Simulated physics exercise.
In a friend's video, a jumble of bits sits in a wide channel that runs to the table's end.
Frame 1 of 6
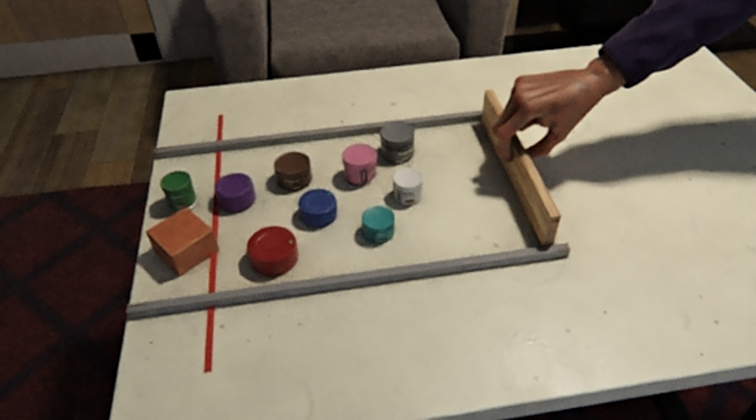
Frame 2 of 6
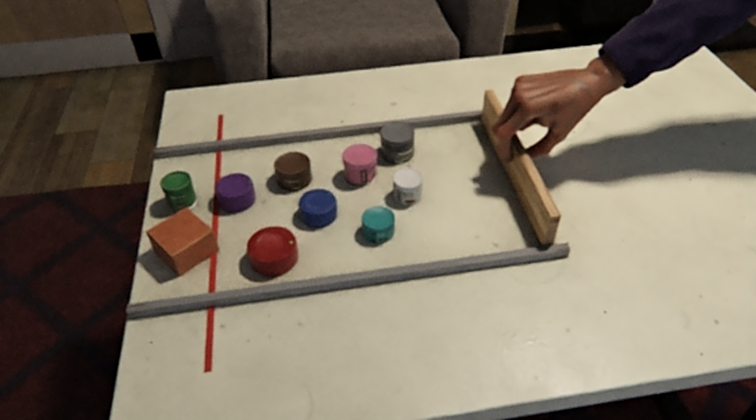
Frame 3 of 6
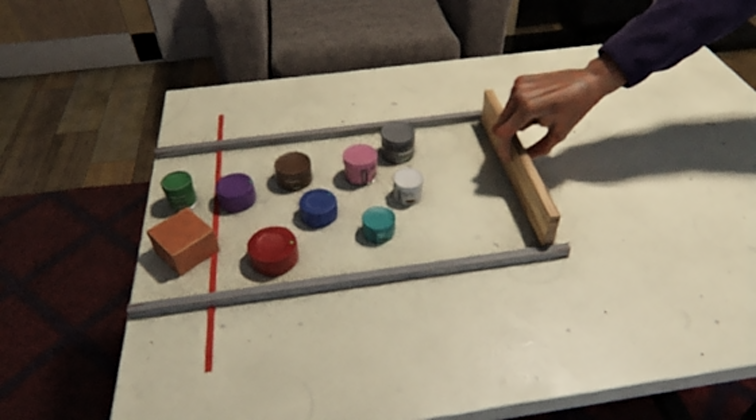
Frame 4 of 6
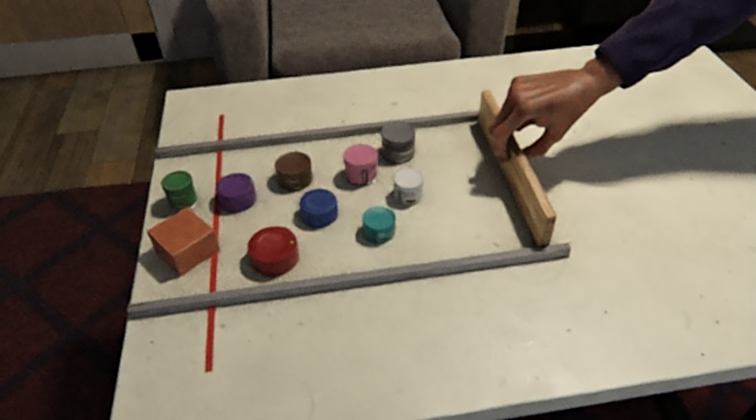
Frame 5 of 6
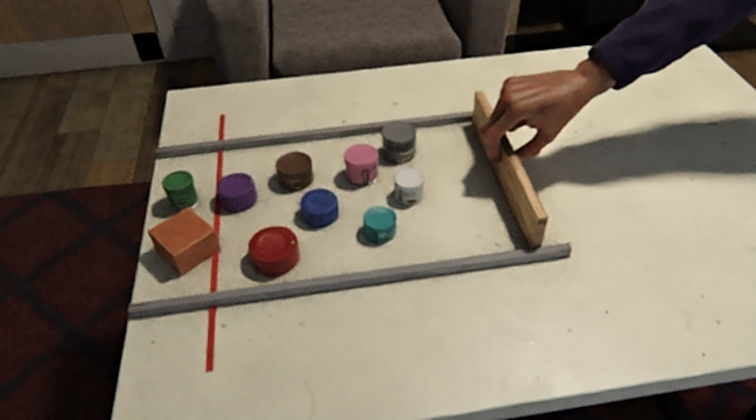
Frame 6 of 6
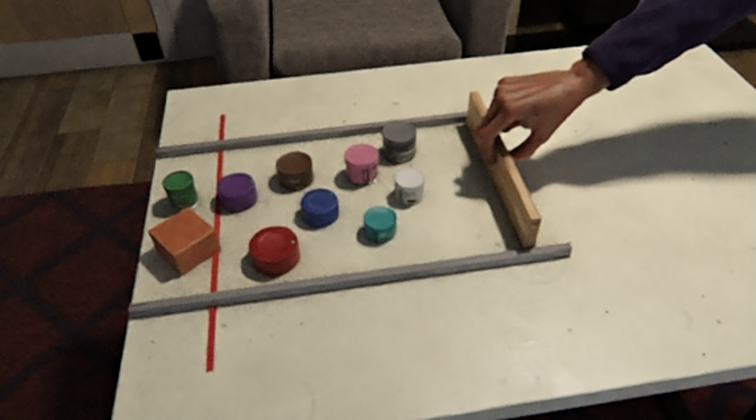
A hand in a dark purple sleeve grips a wooden board at the right of a pale tabletop, seen from above at an angle, with a grey armchair behind. Between two grey rails lie green, purple, brown, pink, grey, blue, white, teal and red tubs and lids, with an orange block near a red tape line at left. The hand slides the board slightly left, while the objects and view stay almost still.
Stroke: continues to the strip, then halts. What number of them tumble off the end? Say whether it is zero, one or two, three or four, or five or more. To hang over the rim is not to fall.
I expect that one or two fall off.
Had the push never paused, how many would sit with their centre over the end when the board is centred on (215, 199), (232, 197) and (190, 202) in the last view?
In order of the places given, that's 1, 0 and 4.
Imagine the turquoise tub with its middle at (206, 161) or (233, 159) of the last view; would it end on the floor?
In the two tries the turquoise tub is not knocked off and is not knocked off, in that order.
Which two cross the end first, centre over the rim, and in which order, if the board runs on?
The green tin goes first, followed by the orange block.
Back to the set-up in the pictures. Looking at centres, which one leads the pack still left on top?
Answer: The orange block.
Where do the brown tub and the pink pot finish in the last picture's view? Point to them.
Final spots - brown tub (169, 177), pink pot (199, 183).
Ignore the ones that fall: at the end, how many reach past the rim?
The answer comes to 1.
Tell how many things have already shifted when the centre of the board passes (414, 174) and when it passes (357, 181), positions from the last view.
The count is 2 at the first point and 5 at the second.
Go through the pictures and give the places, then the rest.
Green tin (179, 192); orange block (183, 241); purple lid (236, 193); board (516, 162); tape (216, 216), in the first picture.
Orange block (183, 241); red lid (273, 251), in the second picture.
Purple lid (236, 192); board (515, 162), in the third picture.
Green tin (180, 192); brown tub (294, 171), in the fourth picture.
Orange block (185, 241); white tub (410, 187), in the fifth picture.
Green tin (182, 191); orange block (185, 240); purple lid (238, 192); board (499, 164); tape (218, 216), in the sixth picture.
Soon after, none off yet; green tin at rest near (182, 191); orange block at rest near (185, 240); purple lid at rest near (238, 192).
Then, none off yet; green tin at rest near (182, 191); orange block at rest near (185, 240); purple lid moving near (231, 195).
At rest, the number that fall off is one or two; fallen, green tin.
